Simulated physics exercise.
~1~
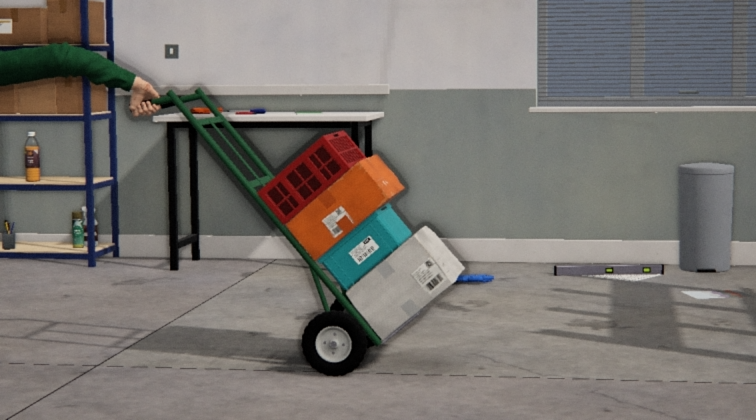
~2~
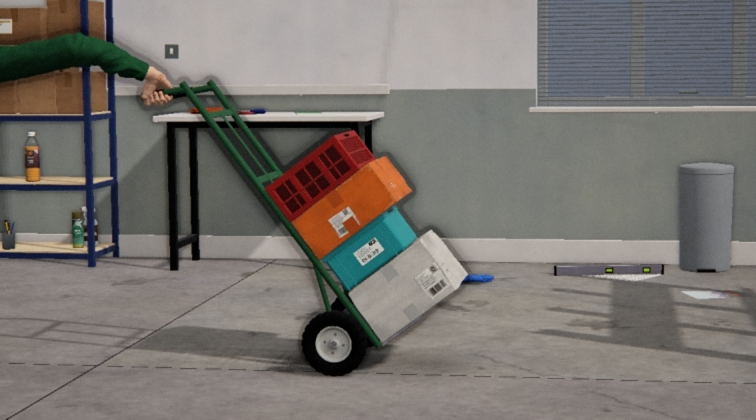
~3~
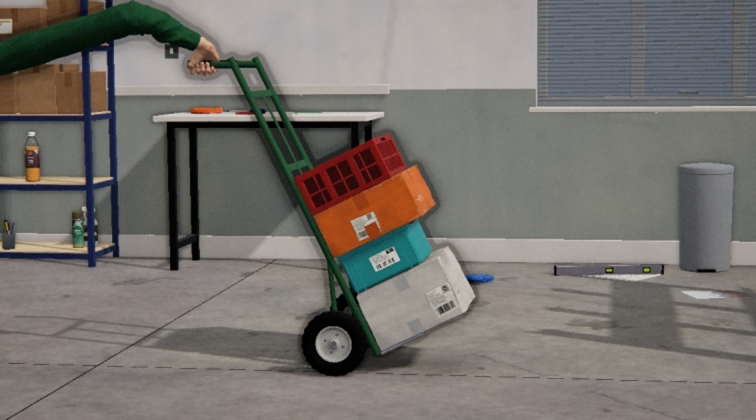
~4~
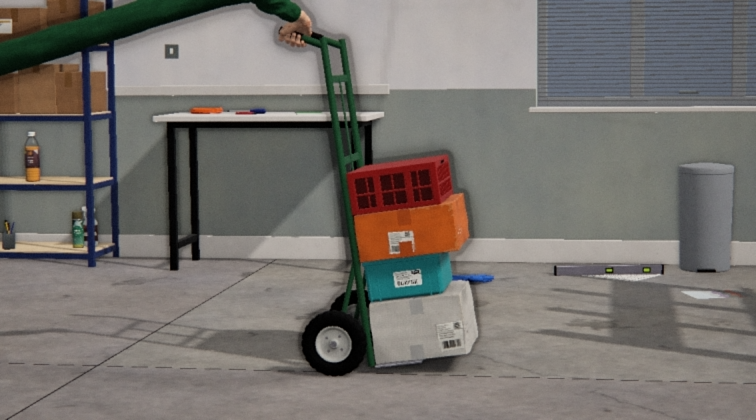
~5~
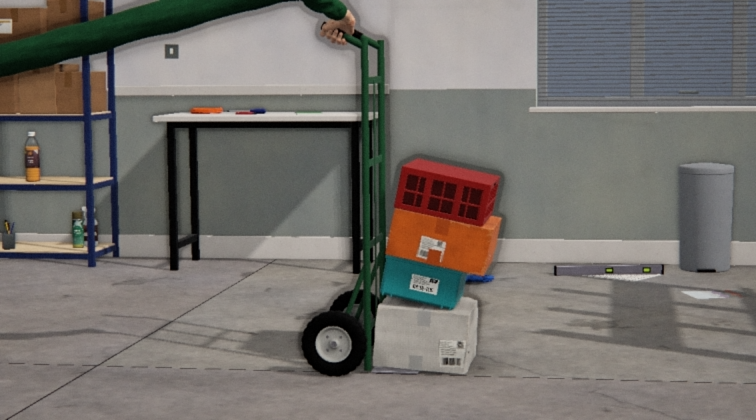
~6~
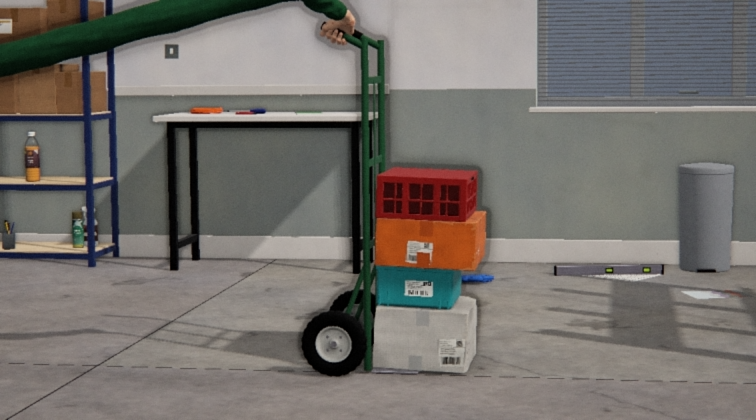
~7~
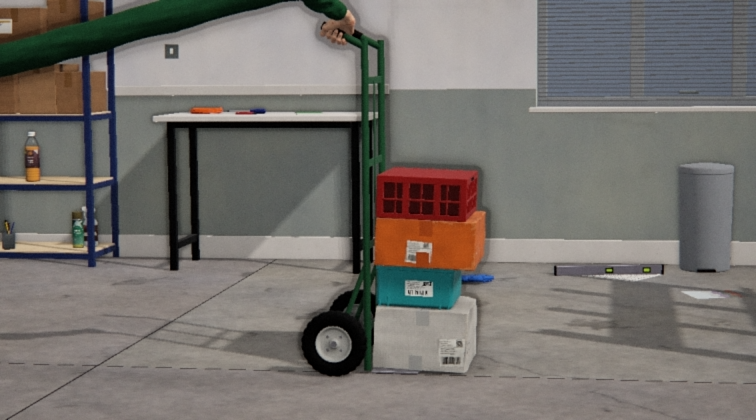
At the start, a green-sleeved arm holds a green hand truck tilted back to the left, loaded with a white box, a turquoise tote, an orange box and a red crate. The hand swings the handle up and to the right, slowly at first and then faster, bringing the truck toward upright. As it comes upright, the upper three items tip to the right together, opening a gap beside the frame. They then rock back to the left and settle level on the white box. The truck ends standing still, the hand on its handle and all four items stacked.
